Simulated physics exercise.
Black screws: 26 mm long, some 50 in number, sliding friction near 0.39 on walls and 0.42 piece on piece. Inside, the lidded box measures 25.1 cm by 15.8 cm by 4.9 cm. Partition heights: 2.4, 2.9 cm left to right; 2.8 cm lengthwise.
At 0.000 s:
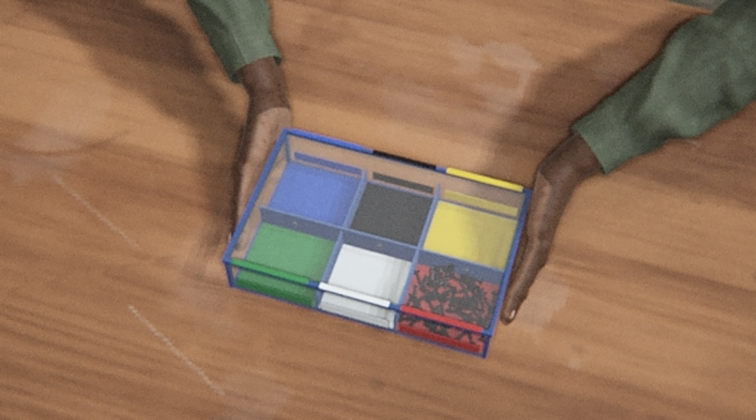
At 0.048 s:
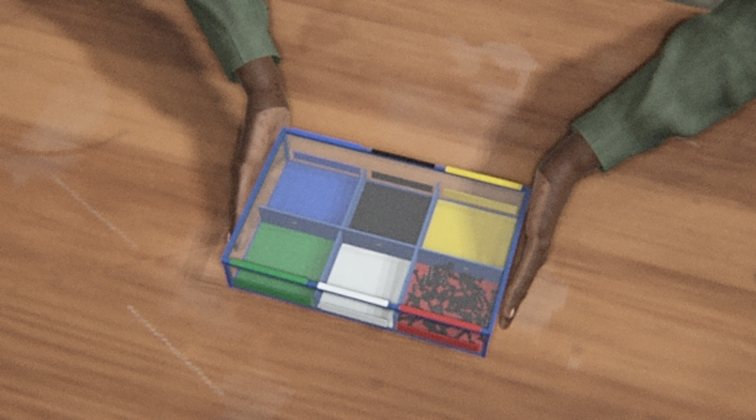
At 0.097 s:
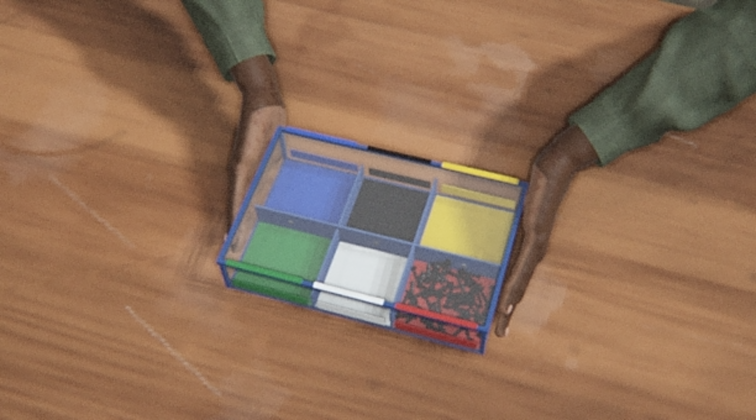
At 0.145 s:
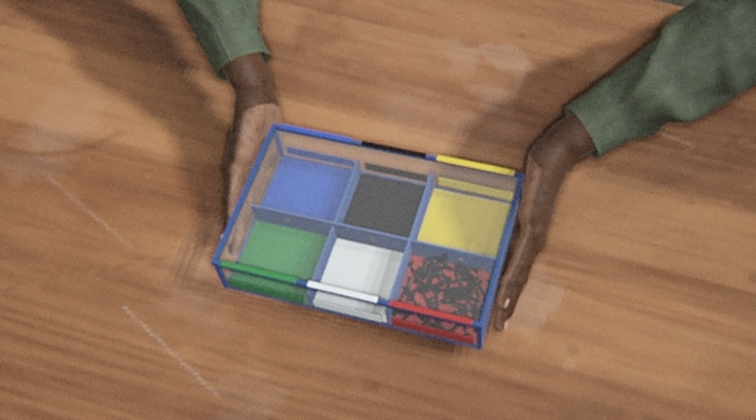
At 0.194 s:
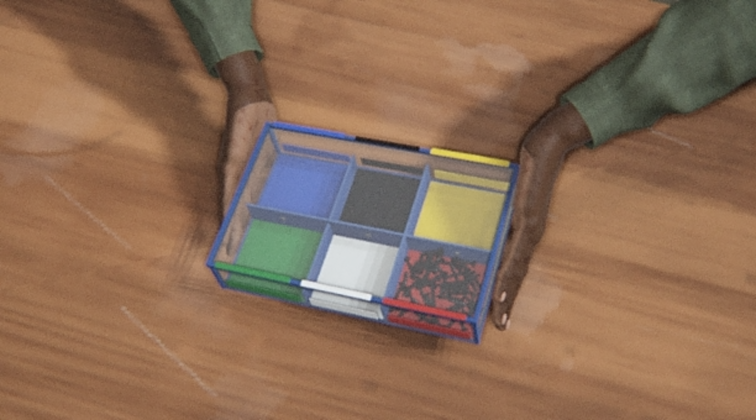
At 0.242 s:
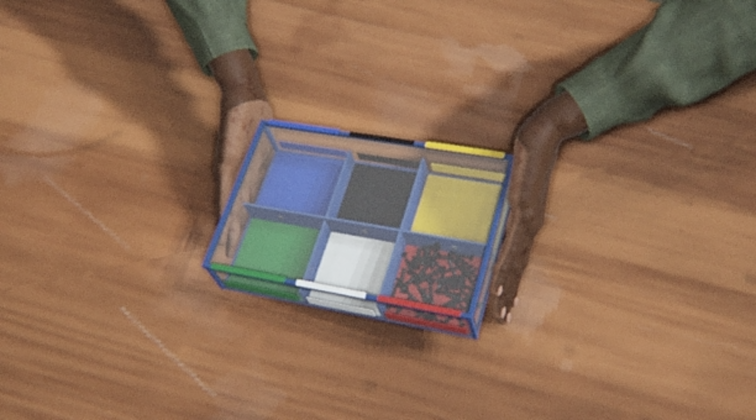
We see two hands holding a clear lidded box with six coloured compartments on a wooden surface, small black pieces filling the red one, as the hands shift the box slightly left and tilt it a little.
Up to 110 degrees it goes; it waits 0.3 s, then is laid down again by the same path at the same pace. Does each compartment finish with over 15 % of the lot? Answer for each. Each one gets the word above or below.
Results: Red compartment above; blue compartment below; green compartment above; yellow compartment below; white compartment below; black compartment below.
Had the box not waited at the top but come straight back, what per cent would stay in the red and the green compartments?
Red keeps 55% and green keeps 45%.
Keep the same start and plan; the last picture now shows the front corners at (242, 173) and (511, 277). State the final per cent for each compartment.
Per cent at the finish: Red 40, blue 0, green 0, yellow 60, white 0, black 0.
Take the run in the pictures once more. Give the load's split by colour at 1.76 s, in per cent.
It splits as red 55, blue 0, green 30, yellow 0, white 15 and black 0 percent.
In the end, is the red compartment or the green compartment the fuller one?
The red compartment.
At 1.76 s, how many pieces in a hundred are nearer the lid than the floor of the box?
80 %.
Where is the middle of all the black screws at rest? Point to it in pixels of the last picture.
Somewhere near (397, 313) in the last picture.
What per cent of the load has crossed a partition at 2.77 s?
My estimate is some 45 percent.
After 1.76 s, tilt 110 degrees; red 55 %, green 30 %, white 15 %.
Then, at 2.77 s, tilt 56 degrees; red 55 %, green 45 %.
After 3.77 s, tilt 0 degrees; red 55 %, green 45 %.
In the end, at 4.1 s, red 55 %, blue 0 %, green 45 %, yellow 0 %, white 0 %, black 0 %.
